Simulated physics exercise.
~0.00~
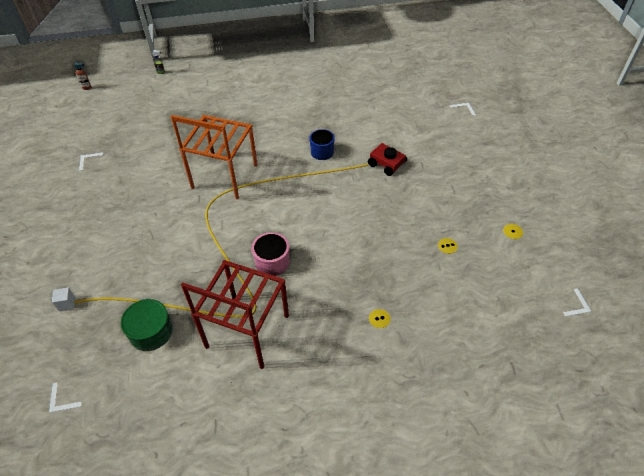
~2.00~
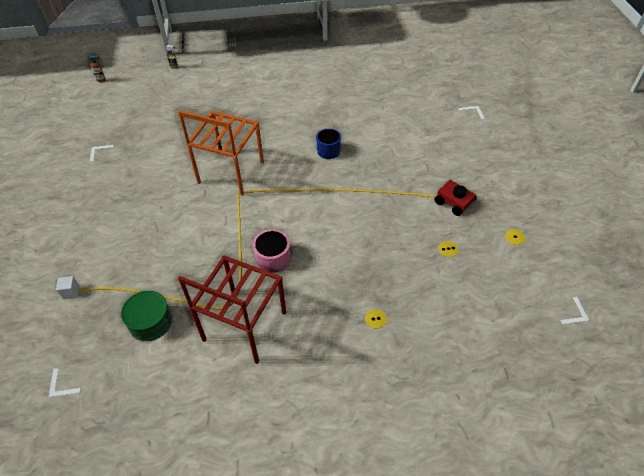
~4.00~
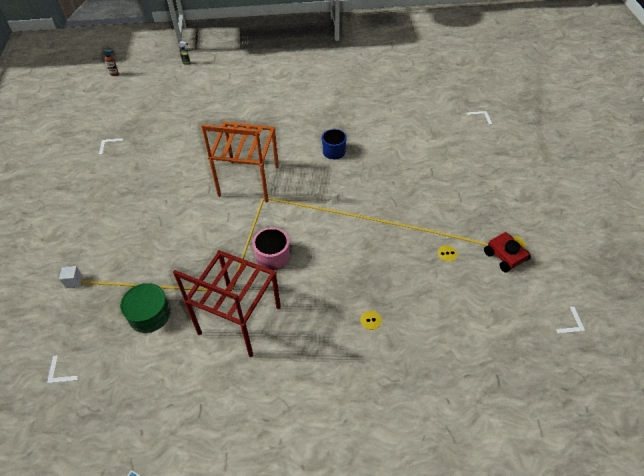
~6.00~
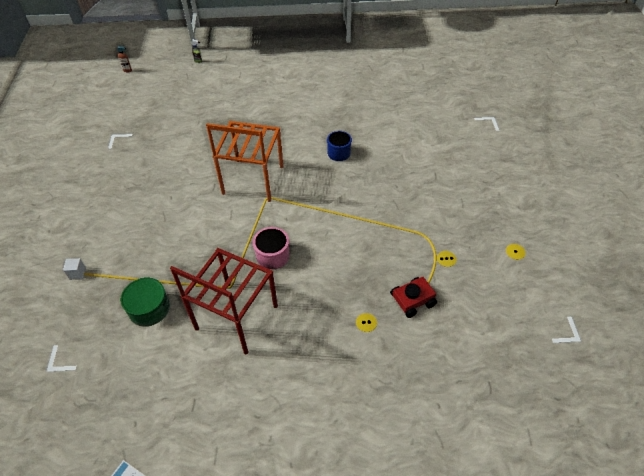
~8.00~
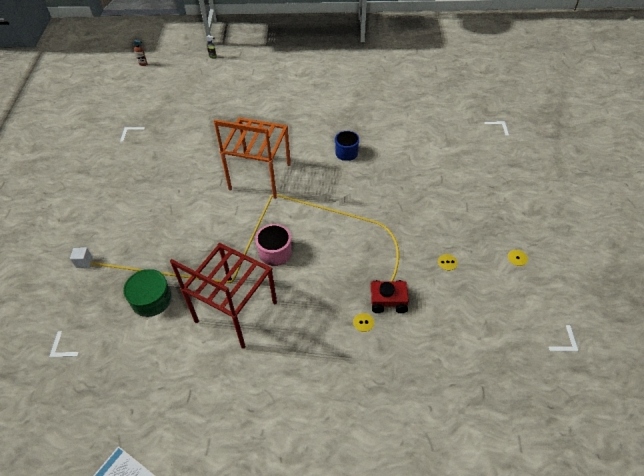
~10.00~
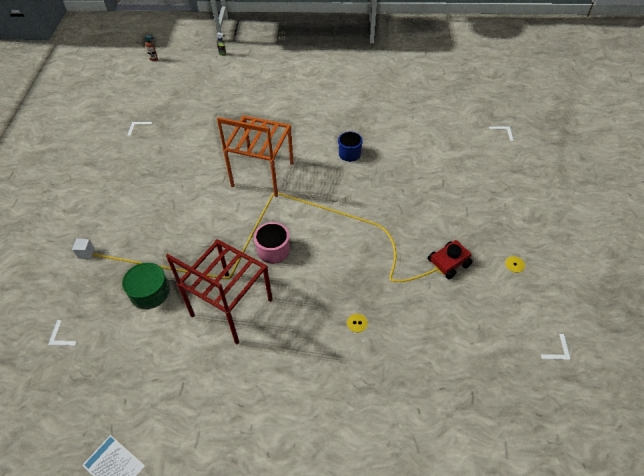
On a sandy yard marked with white corners, a small red cart beside a blue pot trails a yellow lead that winds past a pink pot and two chairs to a pale box near a green bin. The cart rolls right and down to the farthest yellow mark, drawing the lead straighter, and the orange chair shifts slightly right. It then turns back left and down toward the mark with two dots, the lead curving behind it. Finally it heads right and up, ending over the three-dotted mark with the lead bent behind it and the red chair still standing.
